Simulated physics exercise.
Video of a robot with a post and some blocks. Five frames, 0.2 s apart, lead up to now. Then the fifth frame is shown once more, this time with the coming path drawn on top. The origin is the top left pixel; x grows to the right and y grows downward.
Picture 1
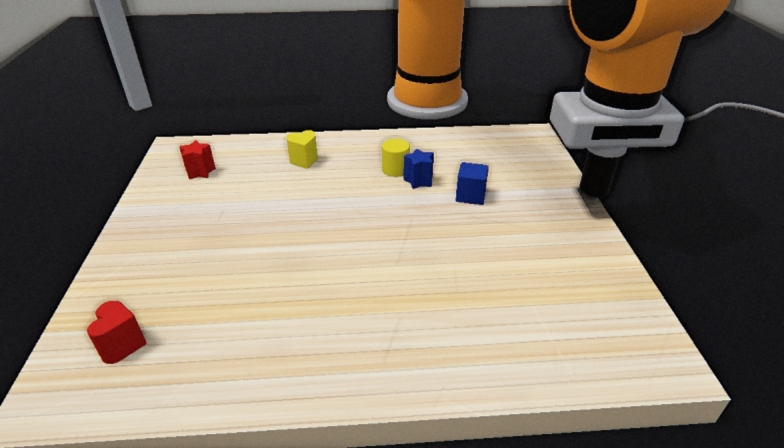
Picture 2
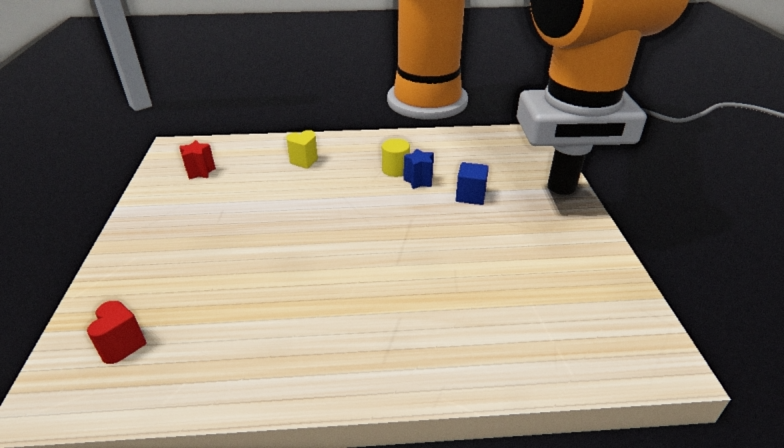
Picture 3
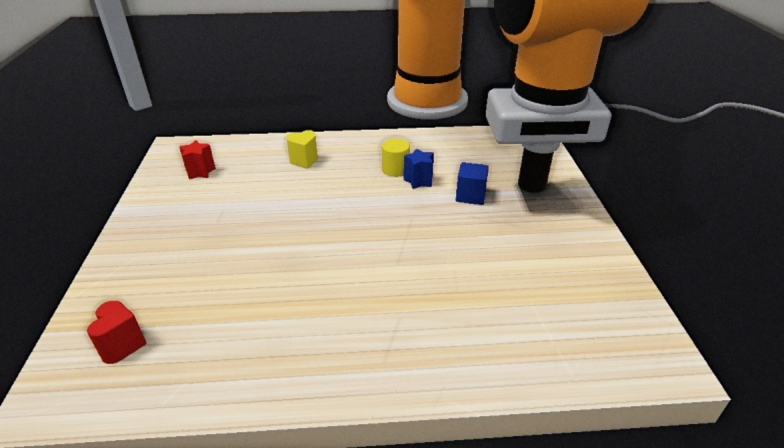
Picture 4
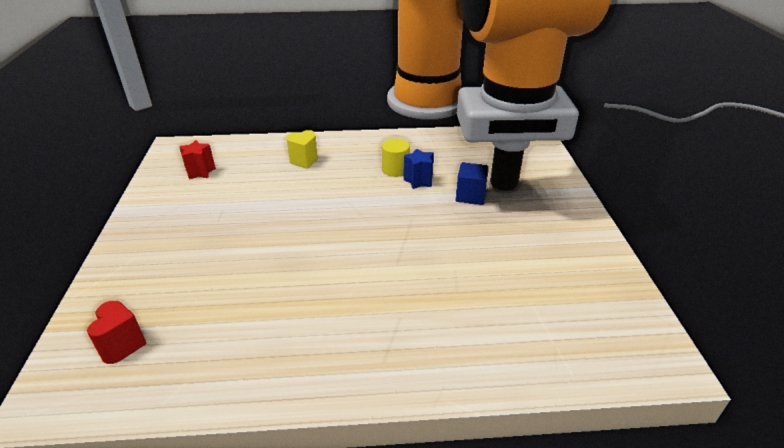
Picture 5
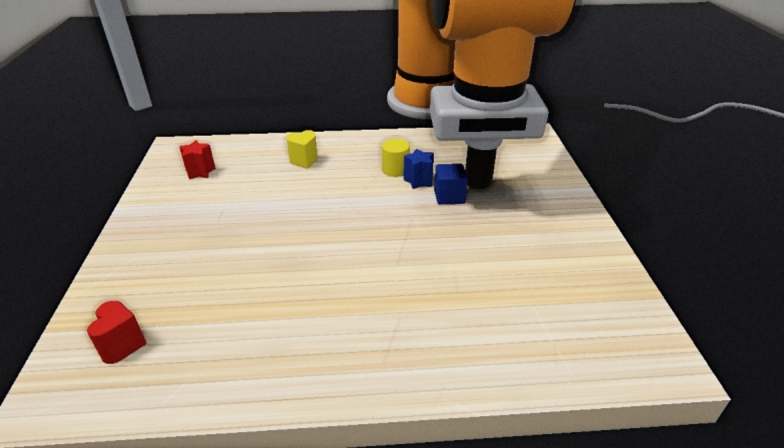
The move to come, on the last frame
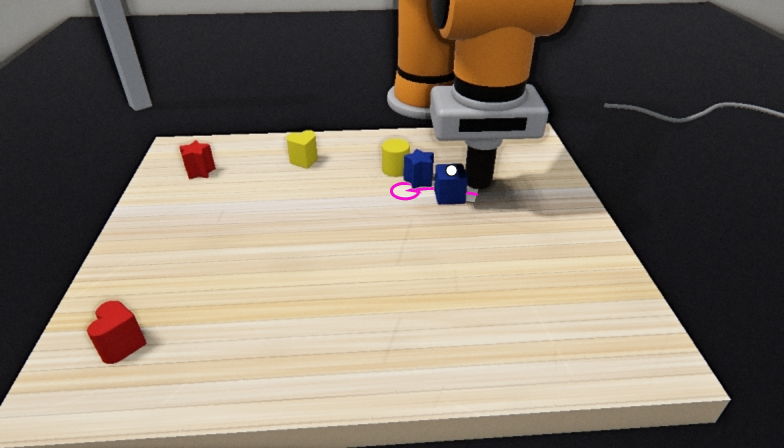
A robot arm moves left across the board and pushes the blue cube slightly left.
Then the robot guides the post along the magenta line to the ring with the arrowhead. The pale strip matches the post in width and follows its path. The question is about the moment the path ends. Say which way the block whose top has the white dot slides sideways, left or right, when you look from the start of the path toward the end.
My prediction: Leftwards.
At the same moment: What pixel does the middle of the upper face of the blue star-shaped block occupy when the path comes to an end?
Put as a pixel place, it's (390, 154).
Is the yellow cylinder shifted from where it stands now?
Yes.
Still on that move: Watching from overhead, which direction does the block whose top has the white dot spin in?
Looking from above, the answer is counterclockwise.
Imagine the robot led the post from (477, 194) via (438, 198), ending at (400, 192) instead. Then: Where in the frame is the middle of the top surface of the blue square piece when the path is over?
The blue square piece ends near (374, 174).
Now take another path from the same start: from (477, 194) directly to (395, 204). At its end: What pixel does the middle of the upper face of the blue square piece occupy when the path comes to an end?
In the picture, it is at (365, 178).
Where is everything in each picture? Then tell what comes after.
In the first picture, lower end of the post at (593, 191), tops of blocks, yellow cylinder at (396, 145), blue star-shaped block at (420, 156), blue square piece at (474, 170).
In the second picture, post at (562, 188), blocks as before.
In the third picture, post at (532, 186), blocks as before.
In the fourth picture, post at (504, 184), blocks as before.
In the fifth picture, post at (478, 183), yellow cylinder at (396, 145), blue star-shaped block at (420, 156), blue square piece at (452, 170).
The drawn path runs from (477, 194) over (441, 189) to (405, 191); the dot is on the blue square piece.
The first path, step by step. Halfway along, post at (441, 177); blue star-shaped block at (417, 155); blue square piece at (420, 172), turned 35° anticlockwise.
At the end, post at (405, 179); yellow cylinder at (390, 142); blue star-shaped block at (390, 154), turned 45° clockwise; blue square piece at (393, 180), turned 70° anticlockwise.
